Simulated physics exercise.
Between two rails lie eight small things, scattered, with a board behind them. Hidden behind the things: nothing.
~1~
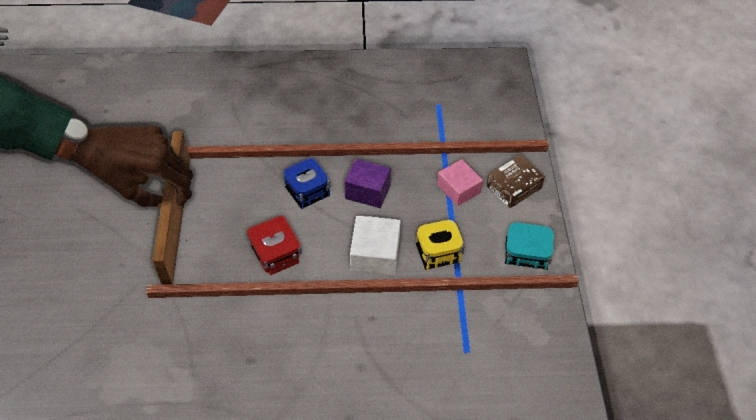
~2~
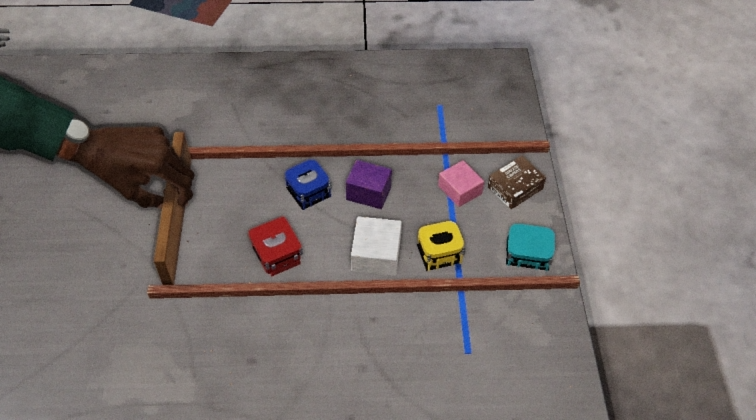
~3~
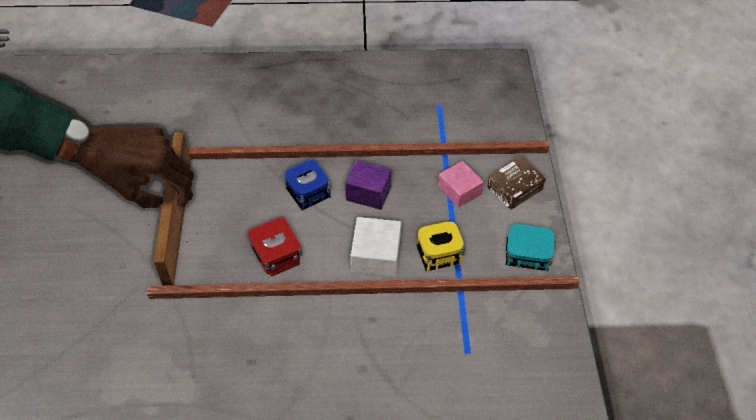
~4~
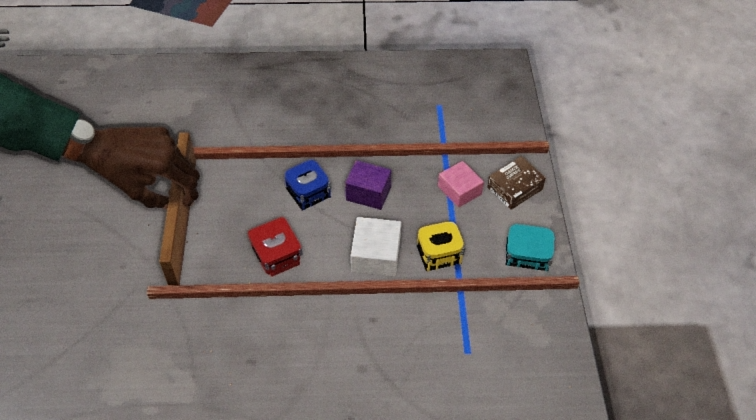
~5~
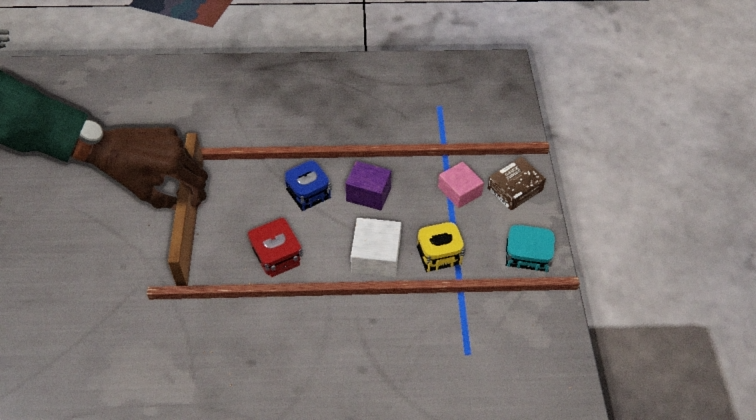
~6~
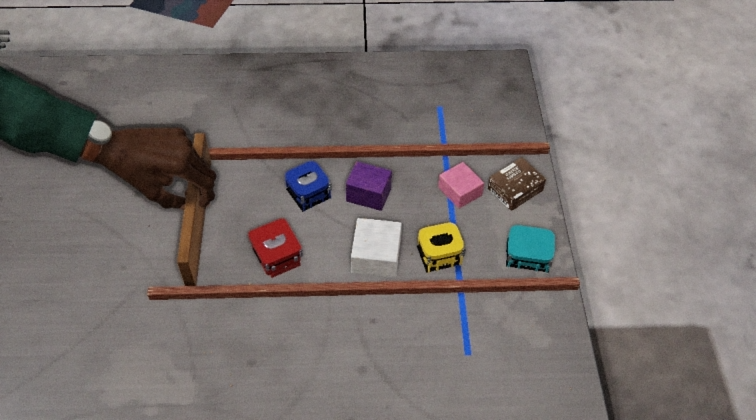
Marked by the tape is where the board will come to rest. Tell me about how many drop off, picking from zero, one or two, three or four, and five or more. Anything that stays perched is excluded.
The answer is one or two.
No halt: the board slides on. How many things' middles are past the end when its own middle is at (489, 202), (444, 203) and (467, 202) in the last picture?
Respectively, 4, 2 and 3.
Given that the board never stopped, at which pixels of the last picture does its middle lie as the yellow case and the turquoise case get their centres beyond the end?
Middle: Roughly (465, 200); roughly (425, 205).
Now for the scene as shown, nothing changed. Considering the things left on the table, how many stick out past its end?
Result: 1.
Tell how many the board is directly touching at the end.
That would be 2 of them.
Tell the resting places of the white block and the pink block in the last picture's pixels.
The first sits around (519, 243), while the other sits around (537, 188).
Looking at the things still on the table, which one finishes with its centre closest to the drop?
The yellow case winds up nearest.
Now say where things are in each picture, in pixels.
In the first frame, turquoise case (529, 246); brown box (515, 181); pink block (460, 183); board (173, 206); tape (451, 214).
In the second frame, brown box (517, 182); board (174, 207).
In the third frame, pink block (461, 184); yellow case (440, 246).
In the fourth frame, turquoise case (529, 248); white block (376, 247).
In the fifth frame, brown box (516, 183); red case (276, 248).
In the sixth frame, turquoise case (530, 249); brown box (517, 184); pink block (461, 185); board (195, 208); tape (452, 216).
A little later, none off yet; turquoise case at rest near (530, 249); brown box at rest near (517, 184); pink block at rest near (461, 185).
Next, none off yet; turquoise case shifted a little near (554, 247); brown box shifted a little near (536, 183); pink block shifted about its own width near (493, 189).
When it is over, the number that fall off is one or two; down, brown box and turquoise case.
